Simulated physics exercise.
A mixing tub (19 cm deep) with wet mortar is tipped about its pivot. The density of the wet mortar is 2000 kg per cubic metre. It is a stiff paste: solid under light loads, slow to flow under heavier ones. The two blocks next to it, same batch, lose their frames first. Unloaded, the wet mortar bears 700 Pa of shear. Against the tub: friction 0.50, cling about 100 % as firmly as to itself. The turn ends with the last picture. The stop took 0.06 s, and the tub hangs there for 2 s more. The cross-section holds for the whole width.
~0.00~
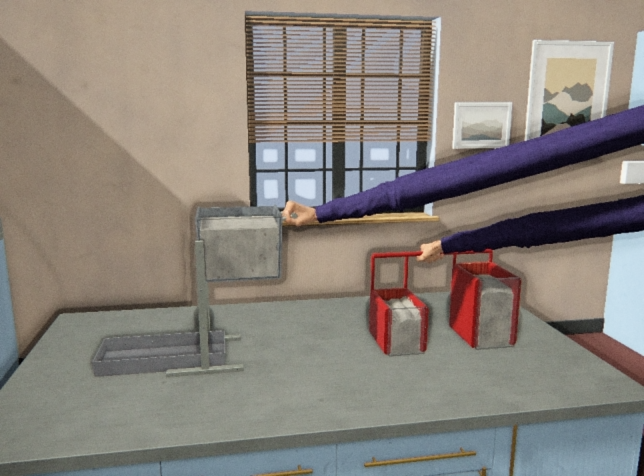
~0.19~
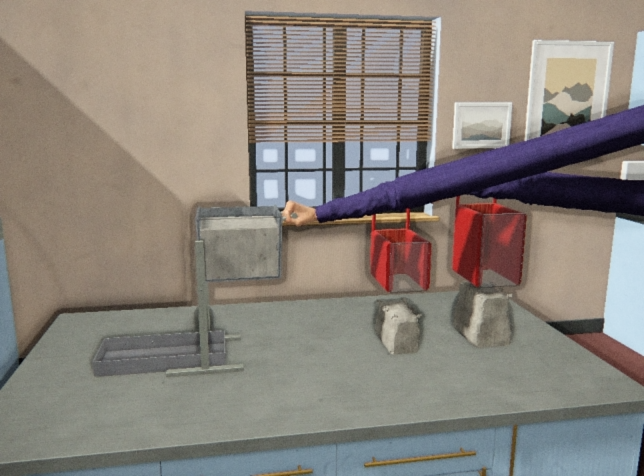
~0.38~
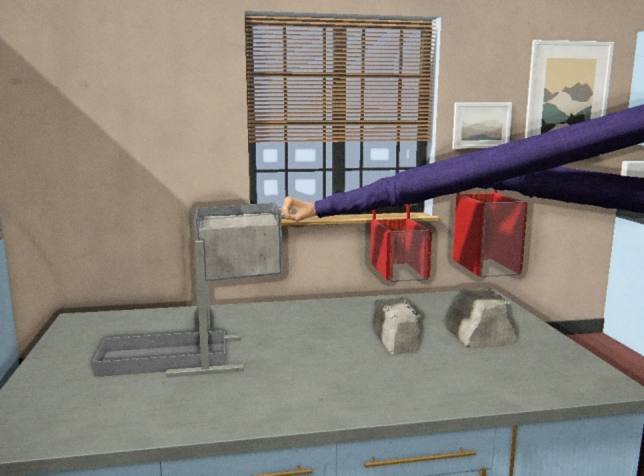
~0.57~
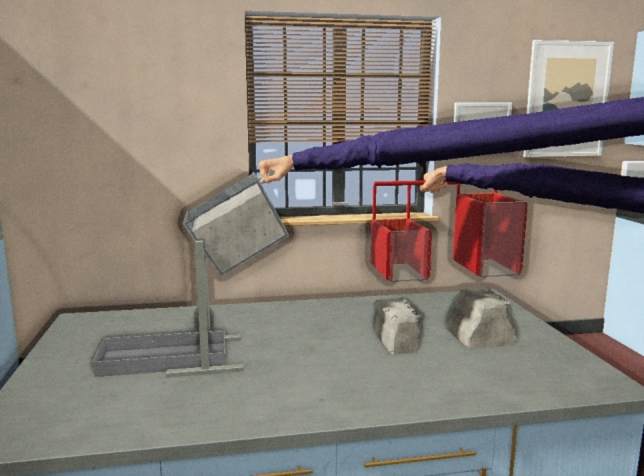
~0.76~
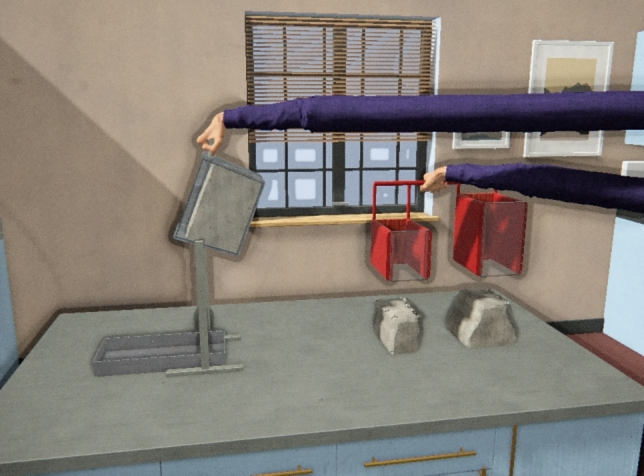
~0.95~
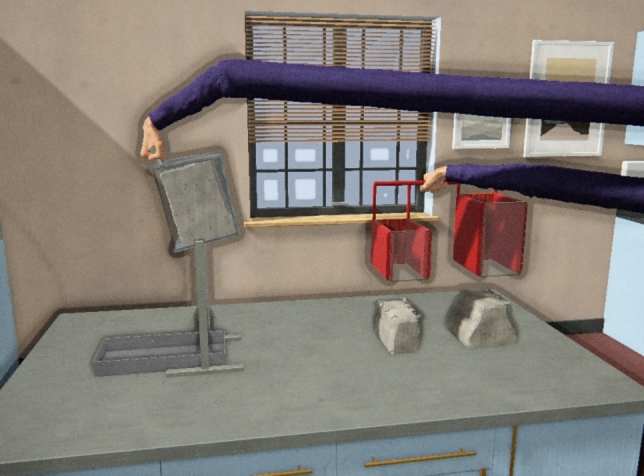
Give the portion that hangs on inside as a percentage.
The portion that hangs on inside is near 34 %.
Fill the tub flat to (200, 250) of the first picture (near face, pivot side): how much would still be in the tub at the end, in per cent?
In that case some 55 per cent.
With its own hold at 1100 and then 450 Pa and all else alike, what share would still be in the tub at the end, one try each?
In turn about 35 %, 30 %.
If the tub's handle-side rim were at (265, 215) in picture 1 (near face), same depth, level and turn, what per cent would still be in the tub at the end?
It would be near 40 %.
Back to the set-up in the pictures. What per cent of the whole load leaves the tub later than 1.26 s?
Near 0 %.
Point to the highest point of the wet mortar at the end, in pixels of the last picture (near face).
Near (202, 216).
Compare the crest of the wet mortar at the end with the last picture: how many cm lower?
Some 16 cm.
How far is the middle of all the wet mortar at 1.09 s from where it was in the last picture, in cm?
About 7 cm.
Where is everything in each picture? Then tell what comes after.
In the first picture, handle-side rim at (279, 216), tilt 0 degrees; top of the wet mortar at (208, 229); blocks stand 13 cm, 21 cm (left to right).
In the second picture, handle-side rim at (279, 216), tilt 0 degrees; top of the wet mortar at (208, 229); blocks stand 13 cm, 19 cm (left to right).
In the third picture, handle-side rim at (278, 213), tilt 3 degrees; top of the wet mortar at (273, 224); blocks stand 13 cm, 16 cm (left to right).
In the fourth picture, handle-side rim at (256, 181), tilt 30 degrees; top of the wet mortar at (258, 193); blocks stand 13 cm, 16 cm (left to right).
In the fifth picture, handle-side rim at (202, 159), tilt 69 degrees; top of the wet mortar at (212, 166); blocks stand 13 cm, 16 cm (left to right).
In the sixth picture, handle-side rim at (153, 170), tilt 101 degrees; top of the wet mortar at (207, 162); blocks stand 13 cm, 16 cm (left to right).
After 1.09 s, the tub is at 101 degrees and holds 74 %.
After 1.26 s, the tub is at 101 degrees and holds 34 %.
After 1.43 s, the tub is at 101 degrees and holds 34 %.
After 1.60 s, the tub is at 101 degrees and holds 34 %.
After 2.95 s, at the end, the tub is at 101 degrees and holds 34 %.
